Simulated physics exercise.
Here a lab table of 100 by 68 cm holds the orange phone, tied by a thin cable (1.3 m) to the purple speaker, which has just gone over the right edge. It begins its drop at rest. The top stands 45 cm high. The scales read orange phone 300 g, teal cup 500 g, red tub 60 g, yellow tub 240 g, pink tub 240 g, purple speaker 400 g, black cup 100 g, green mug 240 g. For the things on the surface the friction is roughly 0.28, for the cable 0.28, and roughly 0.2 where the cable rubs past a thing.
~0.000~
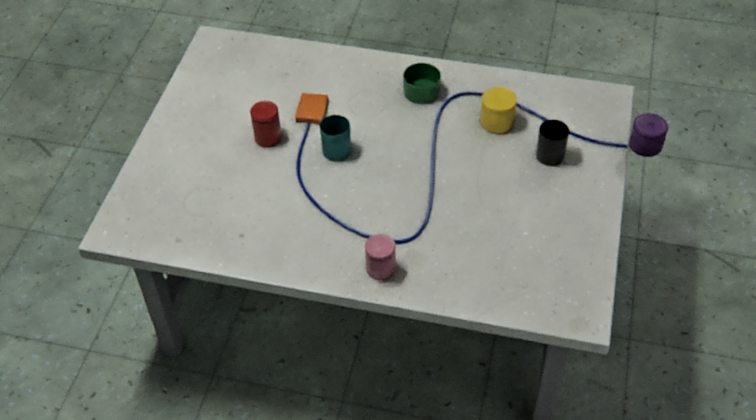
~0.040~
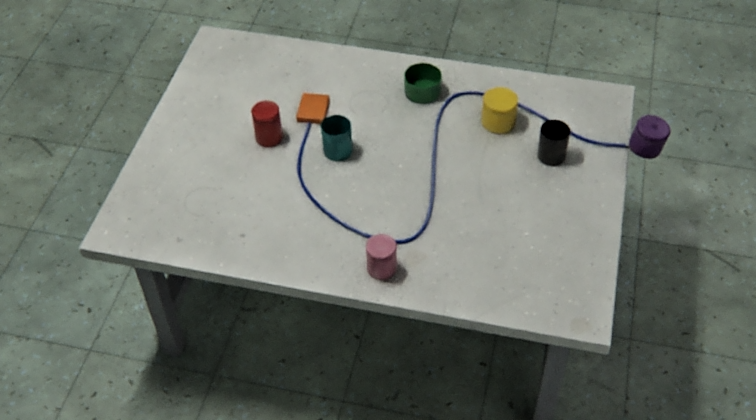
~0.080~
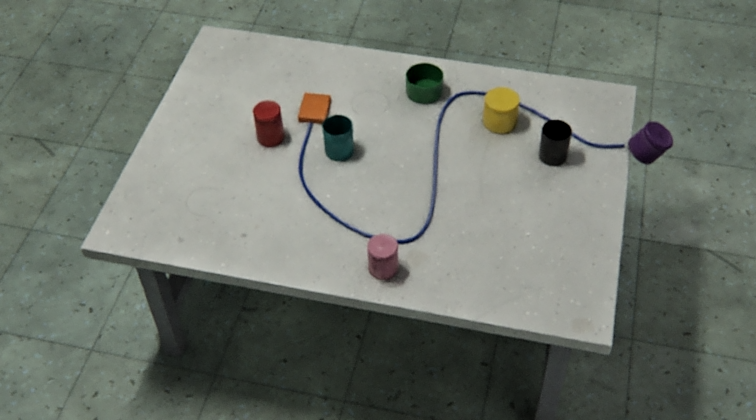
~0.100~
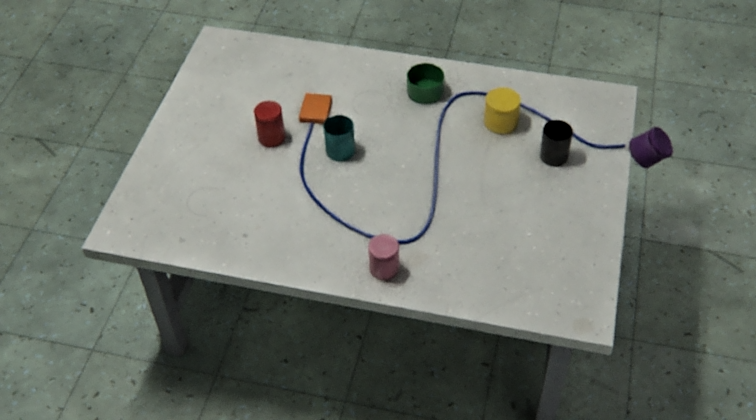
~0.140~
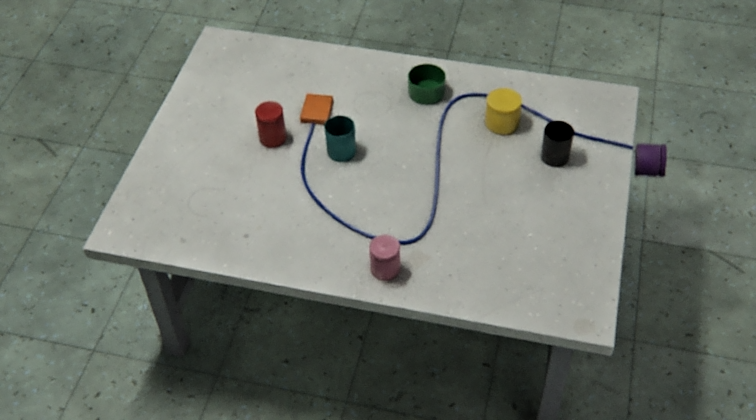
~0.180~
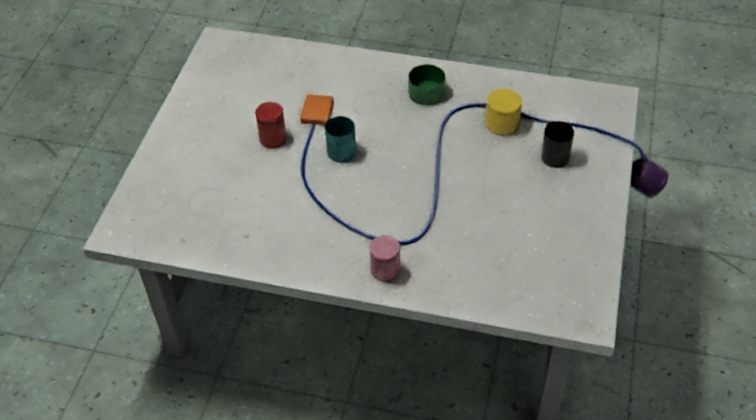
A pale lab table stands on a grey-green tiled floor, seen from above at an angle. An orange phone lies near the back left between a red tub and a teal cup, its blue cable curving past pink and yellow tubs, a green mug and a black cup to a purple speaker. Beyond the right edge, the speaker tilts and drops slightly, drawing the cable's far end down.
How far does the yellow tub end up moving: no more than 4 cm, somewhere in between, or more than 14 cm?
The yellow tub moves no more than 4 cm.
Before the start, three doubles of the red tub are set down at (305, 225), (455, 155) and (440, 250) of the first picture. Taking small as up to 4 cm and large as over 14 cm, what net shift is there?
Shift 1: Minor. Shift 2: Minor. Shift 3: Minor.
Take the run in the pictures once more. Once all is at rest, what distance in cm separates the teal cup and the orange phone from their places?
Approx. final shift - teal cup: 0 cm; orange phone: 0 cm.
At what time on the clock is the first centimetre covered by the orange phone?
Approx. result - orange phone: Never.
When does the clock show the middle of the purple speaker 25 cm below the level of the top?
At 0.28 s.
At 0.4 s, the cable's tail end at (314, 125); purple speaker over the edge.
At 0.7 s, the cable's tail end at (314, 125); purple speaker over the edge.
At 0.9 s, the cable's tail end at (314, 125); purple speaker over the edge.
At 1.2 s, the cable's tail end at (314, 125); purple speaker over the edge.
At 2.4 s, the cable's tail end at (314, 125); yellow tub 1 cm off its start at (506, 101), purple speaker over the edge.
